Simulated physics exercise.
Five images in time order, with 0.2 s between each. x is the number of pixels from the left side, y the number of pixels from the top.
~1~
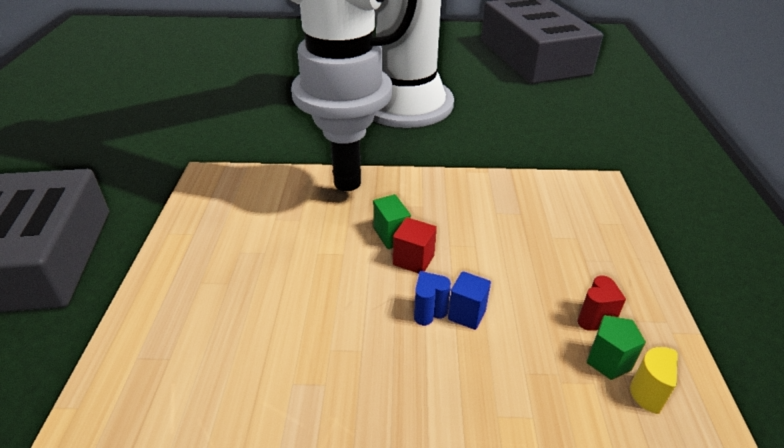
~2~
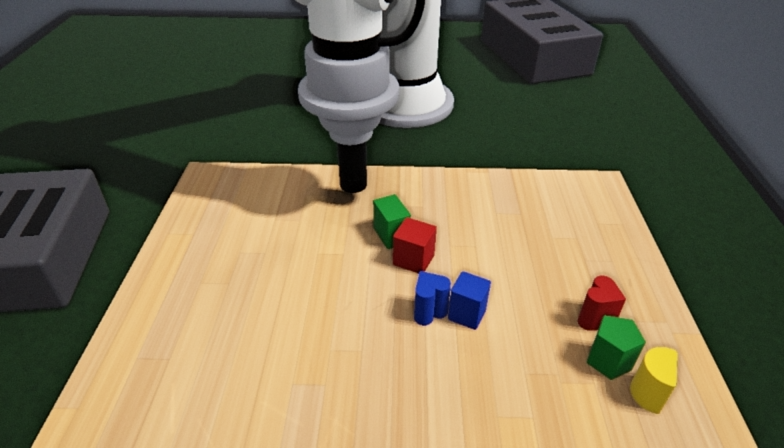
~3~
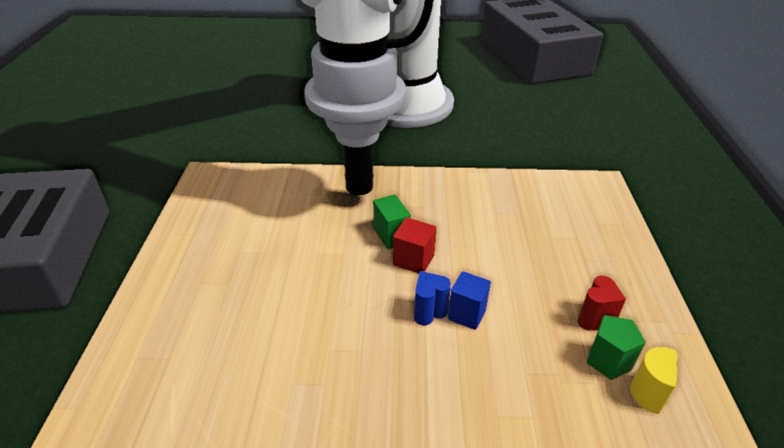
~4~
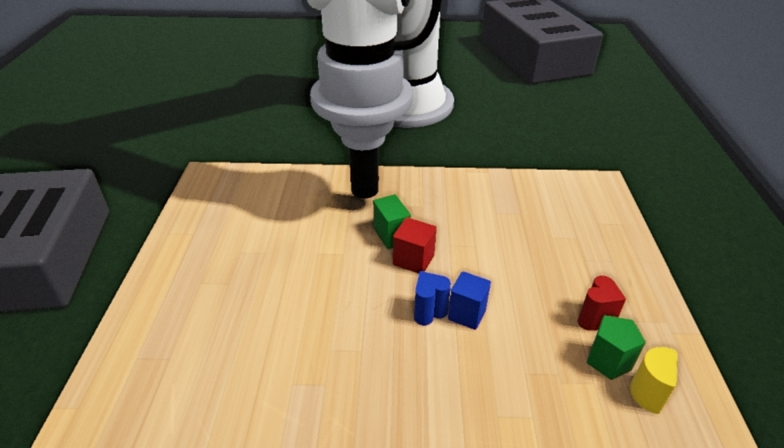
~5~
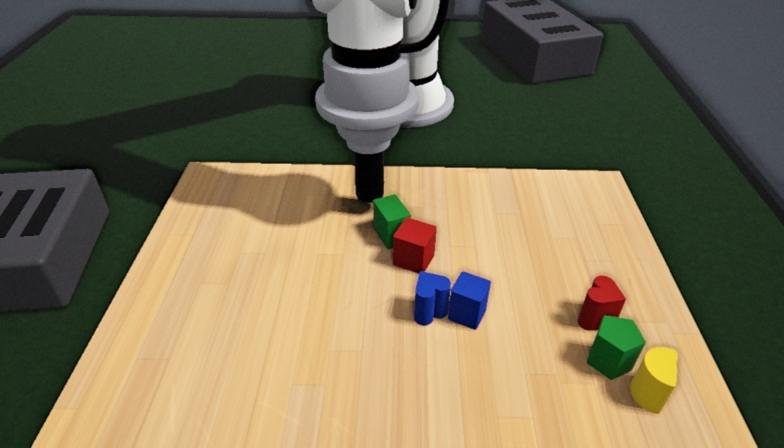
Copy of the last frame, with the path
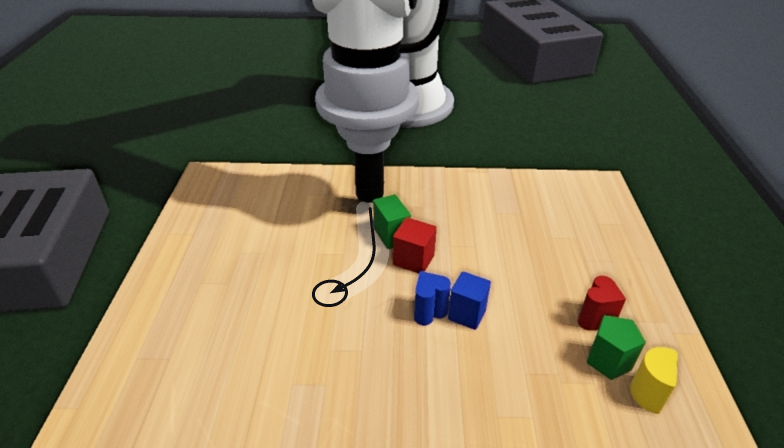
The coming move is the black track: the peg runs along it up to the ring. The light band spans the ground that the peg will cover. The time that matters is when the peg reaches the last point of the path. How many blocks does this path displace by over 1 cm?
I reckon the push displaces two of the blocks by more than 1 cm.
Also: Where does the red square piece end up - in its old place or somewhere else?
The push reaches it.
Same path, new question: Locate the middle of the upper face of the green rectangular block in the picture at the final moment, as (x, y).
By then it is at (409, 225).
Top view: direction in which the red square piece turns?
Looking down: Clockwise.
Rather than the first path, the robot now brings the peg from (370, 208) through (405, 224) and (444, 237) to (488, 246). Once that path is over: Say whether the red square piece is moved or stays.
At the end of the path, the red square piece has moved off its old spot.
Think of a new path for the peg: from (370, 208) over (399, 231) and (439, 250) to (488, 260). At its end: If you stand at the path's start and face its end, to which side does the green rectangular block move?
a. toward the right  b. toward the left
Letter a.
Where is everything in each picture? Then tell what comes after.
In the first frame, peg's lower end (348, 184); green rectangular block (392, 207); red square piece (415, 231); blue heart (431, 284).
In the second frame, peg (354, 186); blocks still.
In the third frame, peg (360, 188); blocks still.
In the fourth frame, peg (365, 191); blocks still.
In the fifth frame, peg (370, 195); green rectangular block (392, 207); red square piece (415, 231); blue heart (431, 284).
Drawn move, from (370, 208) via (373, 237) and (367, 269), ending at (330, 293).
What follows on the original path. One third of the way, peg (373, 224); green rectangular block (404, 219), turned 45° anticlockwise; red square piece (432, 240), turned 20° clockwise.
Two thirds of the way, peg (366, 256); green rectangular block (409, 225), turned 65° anticlockwise; red square piece (441, 243), turned 30° clockwise.
At the end, peg (329, 279); green rectangular block (409, 225), turned 65° anticlockwise; red square piece (441, 243), turned 30° clockwise; blue heart still.
